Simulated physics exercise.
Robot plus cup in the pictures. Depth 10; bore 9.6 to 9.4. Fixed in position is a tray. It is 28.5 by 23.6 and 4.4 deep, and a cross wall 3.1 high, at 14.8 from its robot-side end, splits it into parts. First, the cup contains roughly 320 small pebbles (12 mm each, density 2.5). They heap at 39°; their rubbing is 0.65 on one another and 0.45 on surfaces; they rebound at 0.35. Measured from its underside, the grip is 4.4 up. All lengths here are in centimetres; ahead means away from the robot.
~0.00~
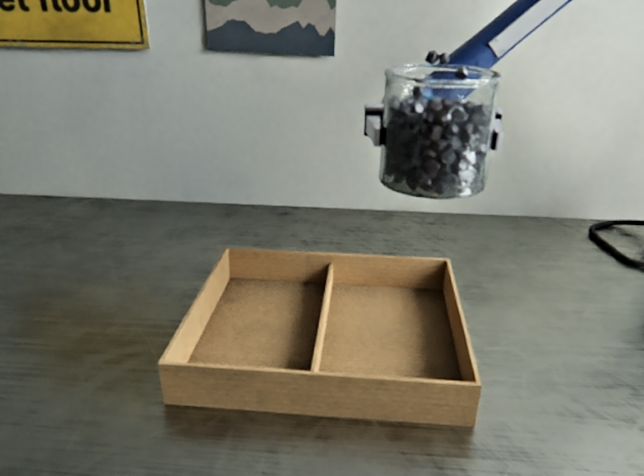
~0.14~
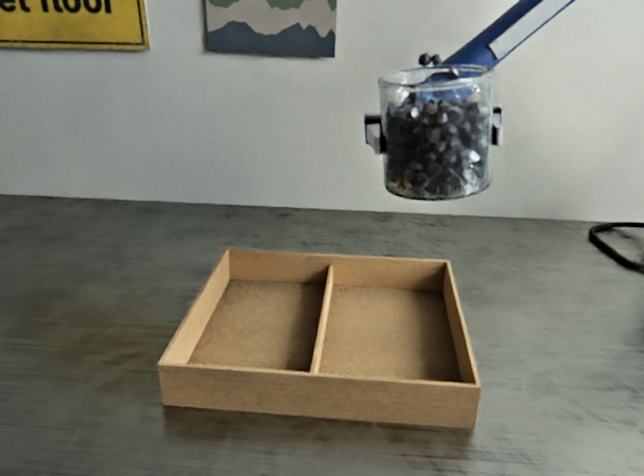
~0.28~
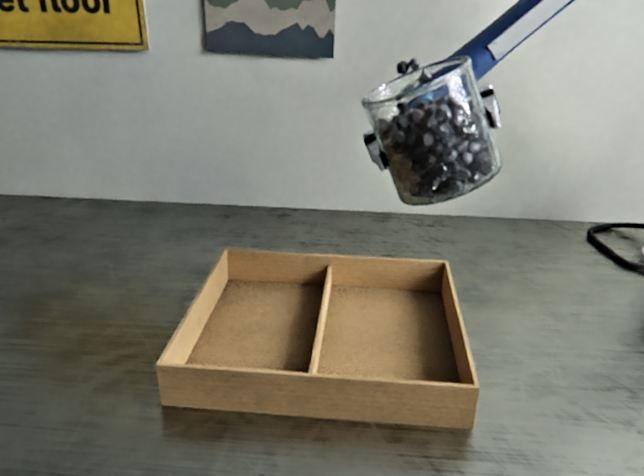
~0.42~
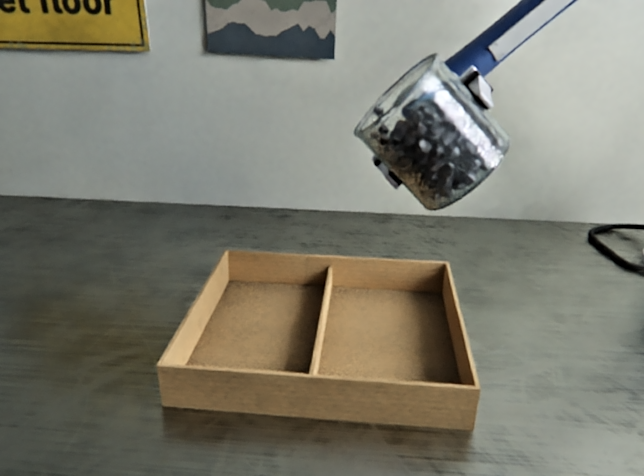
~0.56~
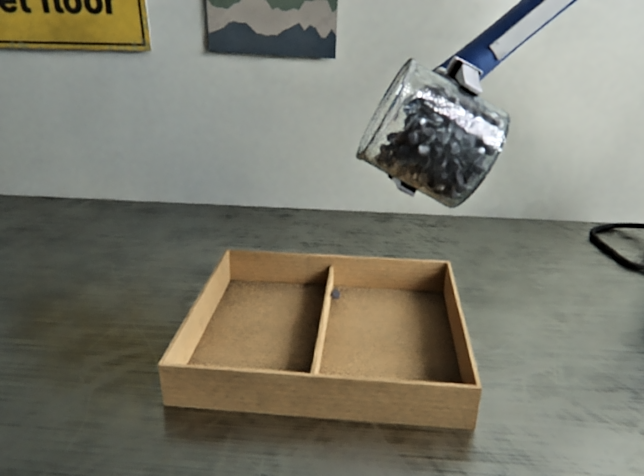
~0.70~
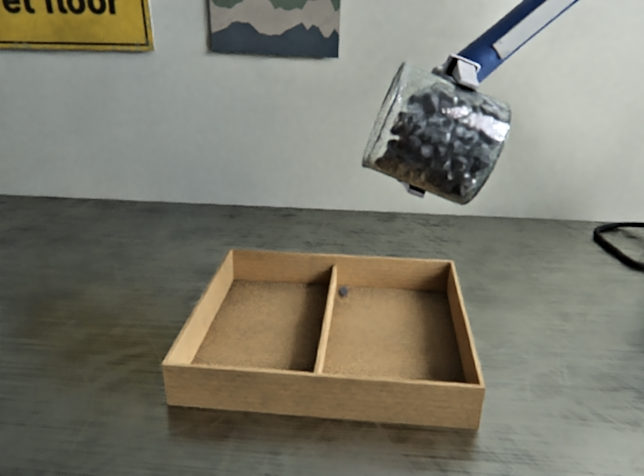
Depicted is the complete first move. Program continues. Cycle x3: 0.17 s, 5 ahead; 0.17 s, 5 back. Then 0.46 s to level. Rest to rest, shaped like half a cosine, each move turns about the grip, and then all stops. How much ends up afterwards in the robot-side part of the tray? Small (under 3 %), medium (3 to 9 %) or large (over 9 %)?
Medium.
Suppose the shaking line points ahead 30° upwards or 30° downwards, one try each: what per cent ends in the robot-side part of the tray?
10 and 0 %.
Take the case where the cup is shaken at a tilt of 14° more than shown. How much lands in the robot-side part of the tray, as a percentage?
Roughly 15 percent.
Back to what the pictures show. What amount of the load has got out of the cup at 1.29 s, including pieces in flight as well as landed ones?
About 15 per cent.
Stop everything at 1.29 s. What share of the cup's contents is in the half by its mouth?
Mouth half: Close to 40 per cent.
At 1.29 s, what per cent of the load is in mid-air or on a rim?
4 %.
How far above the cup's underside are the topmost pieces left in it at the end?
Around 10.0 cm above the underside.
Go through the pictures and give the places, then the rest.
The first picture shows the cup middle at (437, 130), level; upper third of the load around (437, 115), from x 390 to 485, top at y 55; 320 in the cup.
The second picture shows the cup middle at (436, 132), tilted 7° forward; upper third of the load around (437, 116), from x 390 to 480, top at y 60.
The third picture shows the cup middle at (433, 133), tilted 24° forward; upper third of the load around (441, 117), from x 380 to 490, top at y 65.
The fourth picture shows the cup middle at (431, 135), tilted 46° forward; upper third of the load around (443, 119), from x 365 to 495, top at y 90; 319 in the cup, 1 in flight or on a rim.
The fifth picture shows the cup middle at (431, 136), tilted 63° forward; upper third of the load around (444, 116), from x 335 to 495, top at y 90; 319 in the cup, 1 in the robot-side part.
The sixth picture shows the cup middle at (434, 136), tilted 70° forward; upper third of the load around (448, 117), from x 345 to 500, top at y 95; 319 in the cup, 1 in the robot-side part.
After 1.29 s, tilted 70° forward, highest piece 26 above the table; 278 in the cup, 23 in the far-side part, 7 in the robot-side part, 12 in flight or on a rim.
After 1.88 s, tilted 50° forward, highest piece 26 above the table; 265 in the cup, 36 in the far-side part, 19 in the robot-side part.
After 2.38 s, level, highest piece 29 above the table; 265 in the cup, 36 in the far-side part, 19 in the robot-side part.
After 3.43 s, level, highest piece 29 above the table; 265 in the cup, 36 in the far-side part, 19 in the robot-side part.
In the end, 265 in the cup, 36 in the far-side part, 19 in the robot-side part. That is 6 % in the robot-side part of the tray.
